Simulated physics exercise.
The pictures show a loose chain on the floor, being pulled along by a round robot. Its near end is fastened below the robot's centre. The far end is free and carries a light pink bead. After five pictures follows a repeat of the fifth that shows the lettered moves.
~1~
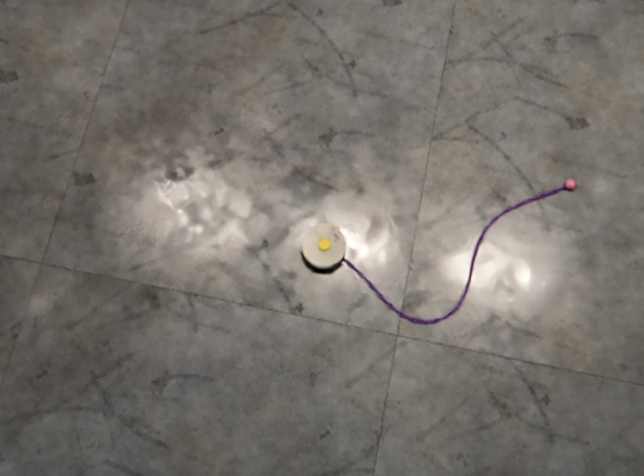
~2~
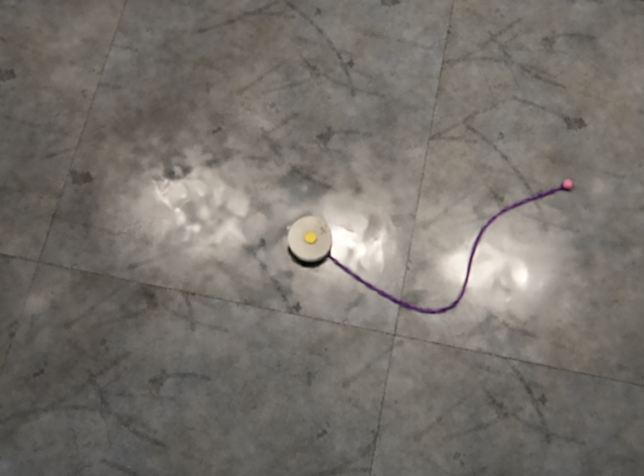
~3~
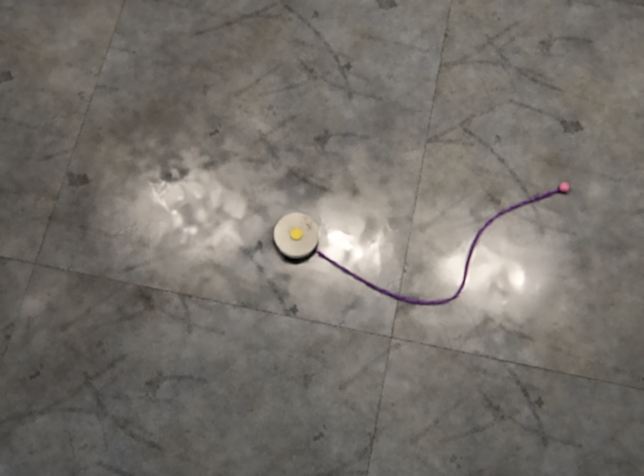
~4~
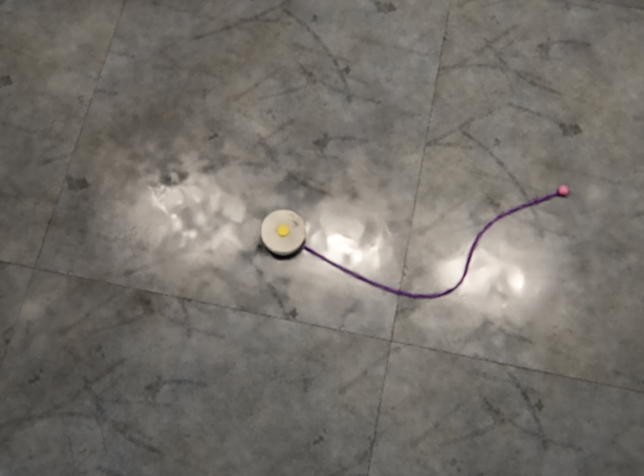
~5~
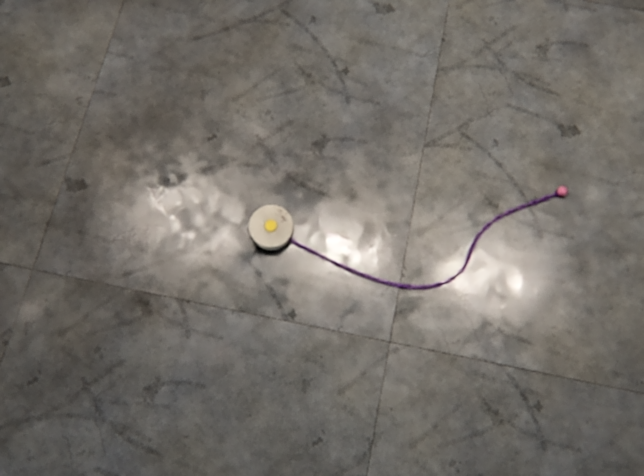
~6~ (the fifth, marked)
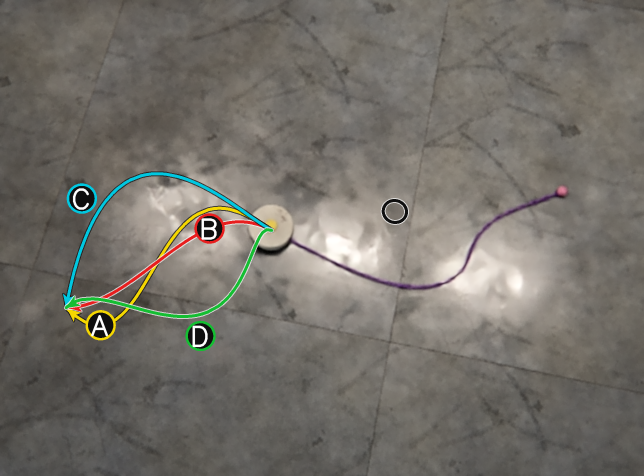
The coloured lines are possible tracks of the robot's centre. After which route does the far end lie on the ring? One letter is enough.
With C the free end lies on the ring.
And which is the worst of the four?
Route D.
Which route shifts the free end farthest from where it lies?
Route C.
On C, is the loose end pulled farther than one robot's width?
Yes.
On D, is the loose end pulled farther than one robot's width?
Yes.
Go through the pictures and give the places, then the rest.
Free end (571, 184); robot (324, 246), in the first picture.
Robot (311, 240); free end (568, 184), in the second picture.
Robot (297, 236); free end (565, 187), in the third picture.
Robot (284, 233); free end (564, 190), in the fourth picture.
Robot (271, 228); free end (562, 191), in the fifth picture.
On the marked copy, A from (272, 230) via (165, 249) to (67, 309); B from (272, 230) via (172, 251) to (68, 308); C from (272, 230) via (141, 176) to (66, 308); D from (272, 230) via (191, 316) to (66, 308); the ring at (395, 211).
With C. Early on, robot (176, 174), middle of the chain (345, 214), free end (513, 210).
Further on, robot (88, 225), middle of the chain (263, 199), free end (431, 213).
At the end, robot (63, 306), middle of the chain (226, 221), free end (394, 209); the free end is on the ring.
As for the rest, A leaves the free end at (409, 222); B leaves the free end at (411, 225); D leaves the free end at (416, 245).
